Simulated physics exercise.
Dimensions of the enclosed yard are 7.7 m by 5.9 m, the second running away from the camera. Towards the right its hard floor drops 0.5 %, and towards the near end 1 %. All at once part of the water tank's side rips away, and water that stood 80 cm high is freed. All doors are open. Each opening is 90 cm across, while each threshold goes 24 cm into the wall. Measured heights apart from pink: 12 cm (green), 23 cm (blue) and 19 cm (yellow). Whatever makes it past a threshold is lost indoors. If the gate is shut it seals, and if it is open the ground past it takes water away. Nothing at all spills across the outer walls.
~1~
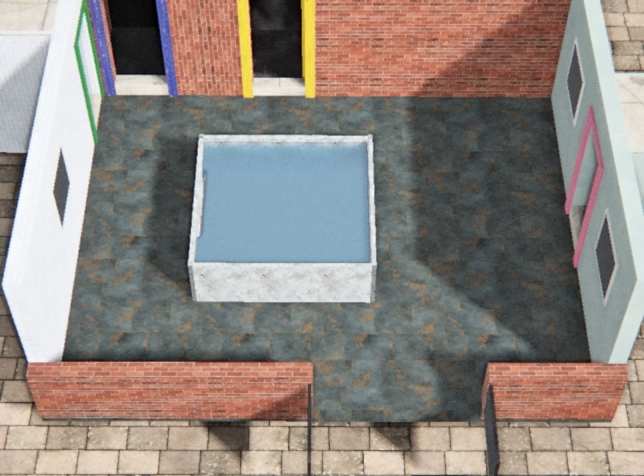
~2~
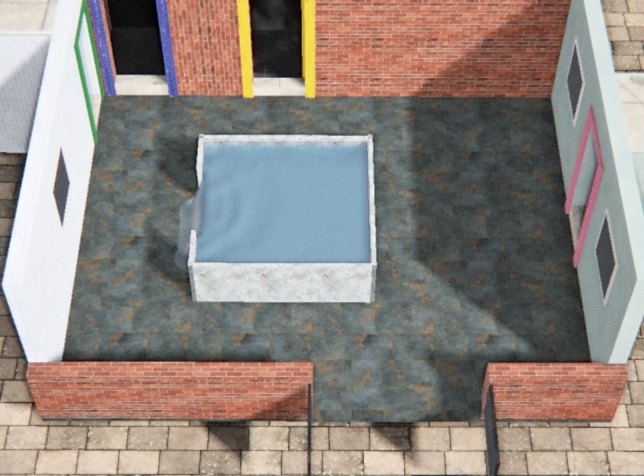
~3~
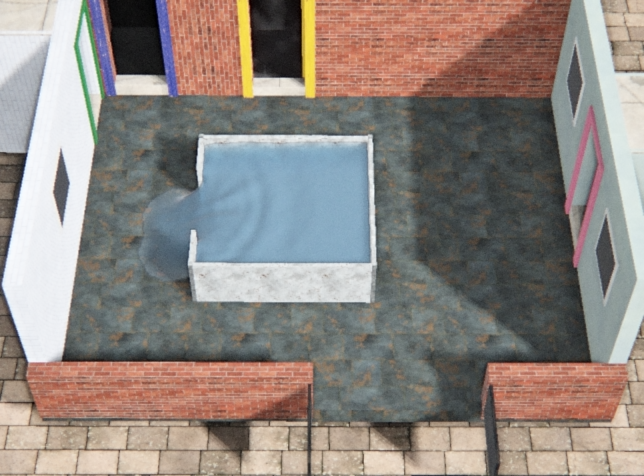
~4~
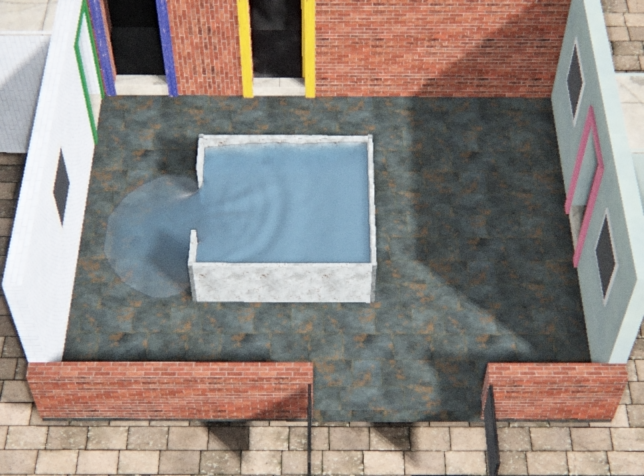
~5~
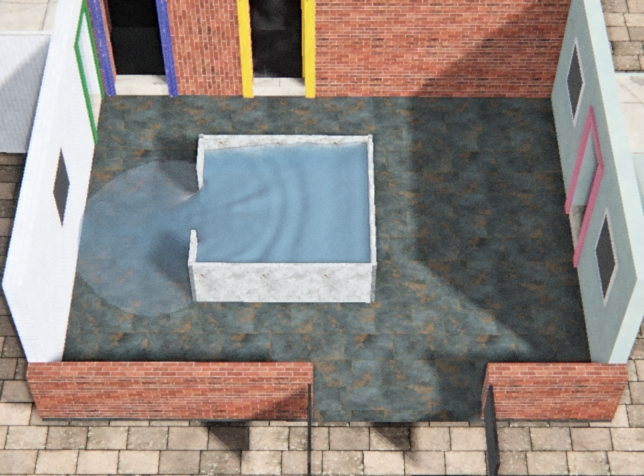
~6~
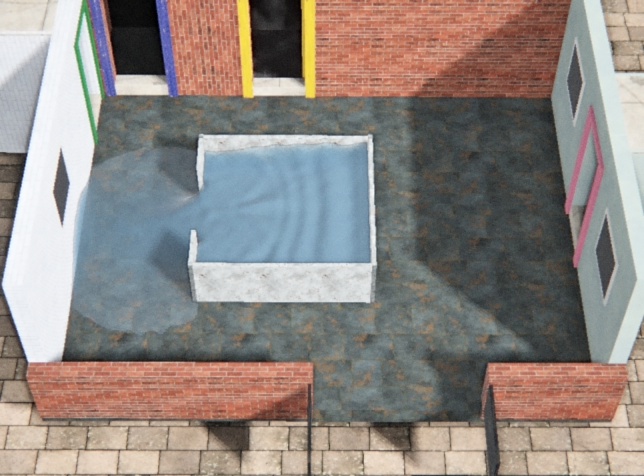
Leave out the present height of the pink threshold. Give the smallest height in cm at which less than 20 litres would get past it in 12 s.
Close to 14 cm is just enough.
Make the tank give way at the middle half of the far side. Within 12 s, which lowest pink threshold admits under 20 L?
Then 7.0 cm.
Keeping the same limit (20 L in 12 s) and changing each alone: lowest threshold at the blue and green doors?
About 32 cm at blue and about 26 cm at green.
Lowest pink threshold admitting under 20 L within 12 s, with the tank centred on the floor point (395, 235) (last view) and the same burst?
It should be around 12.0 cm high.
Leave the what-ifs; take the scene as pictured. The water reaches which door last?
Last in order comes the pink door.
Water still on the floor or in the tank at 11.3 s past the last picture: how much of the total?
Share still there: Approx. 86 percent.
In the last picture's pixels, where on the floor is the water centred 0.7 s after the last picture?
(235, 236).
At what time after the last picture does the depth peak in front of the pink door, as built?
Roughly 8.5 s.
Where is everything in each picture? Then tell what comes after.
In the first frame, the water tank at (284, 202) is whole and still, 80 cm deep; the pink door at (583, 195) is dry.
In the second frame, water pours out at (201, 224) and has run 0.3 m, to (179, 262); about 12 cm deep outside, 80 cm at the back.
In the third frame, the gap is at (201, 225), the front 0.9 m out at (144, 258); the back of the water tank holds 80 cm.
In the fourth frame, the front is at (110, 252), 1.4 m from the gap at (201, 225); 2.5 m2 of floor is wet, 80 cm left at the back.
In the fifth frame, water pours out at (201, 225) and has run 1.9 m, to (77, 264); about 7 cm deep outside, 80 cm at the back.
In the sixth frame, the front is at (71, 303), 2.0 m from the gap at (201, 225); 5.5 m2 of floor is wet, 77 cm left at the back; 5.9 m in a straight line remain to the pink door at (583, 195).
Then, 0.7 s after the last picture water covers 20 % of the floor, deepest (52 cm) near (93, 233); it has not reached the pink door.
Then, 2.3 s after the last picture water covers 45 % of the floor, deepest (45 cm) near (59, 382); it has not reached the pink door.
Then, 11.3 s after the last picture water covers 95 % of the floor, deepest (16 cm) near (381, 253); 14 cm at the pink door, 0 litres in over its 22 cm threshold.
At the pink door as built, the water peaked near 18 cm, 8.5 s after the last picture.
Run again over the same 12 s with other heights there, 33 litres in over 13 cm, 2 litres over 17.5 cm. The limit of 20 litres is kept from about 14 cm up.
